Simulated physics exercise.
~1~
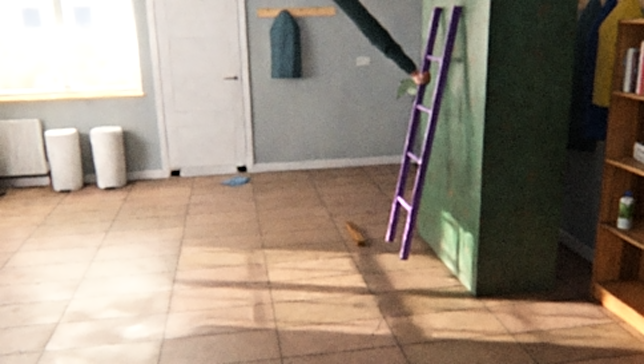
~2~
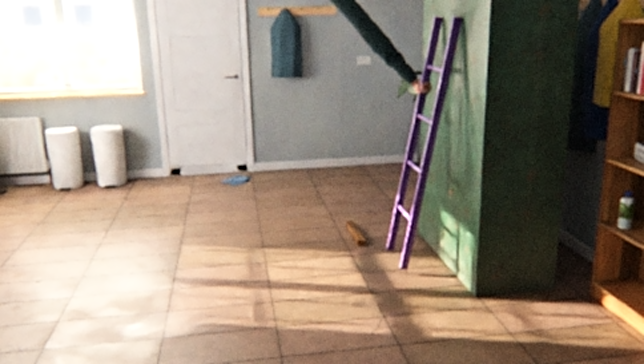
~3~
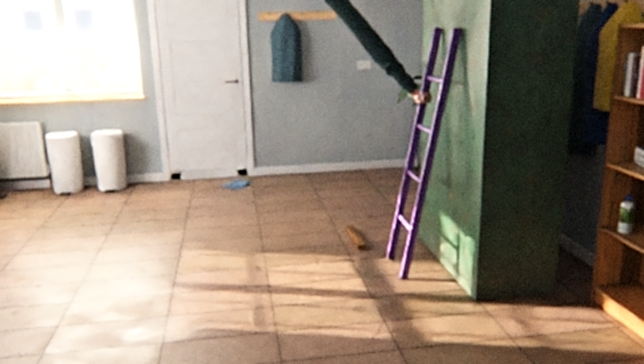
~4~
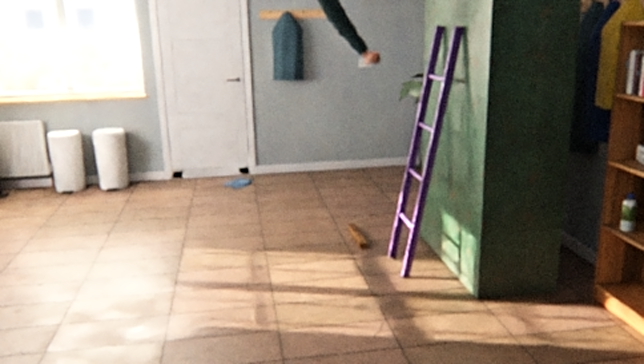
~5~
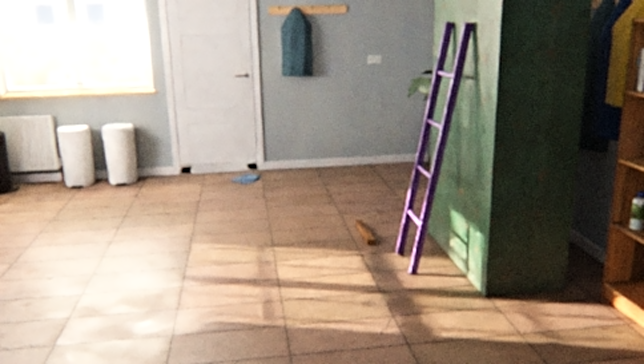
A sunlit room with a brown tiled floor is seen from across the floor, with a white door, a teal coat on a rail and two white bins along the far wall. At right, a purple gate resembling a ladder leans against a green block beside a wooden bookcase, and a small wooden batten lies on the tiles to its left. A dark-sleeved arm reaches in from above and lowers the gate slightly. The hand then lets go and draws back out of sight. The view sways a little, and the gate stays leaning against the block.
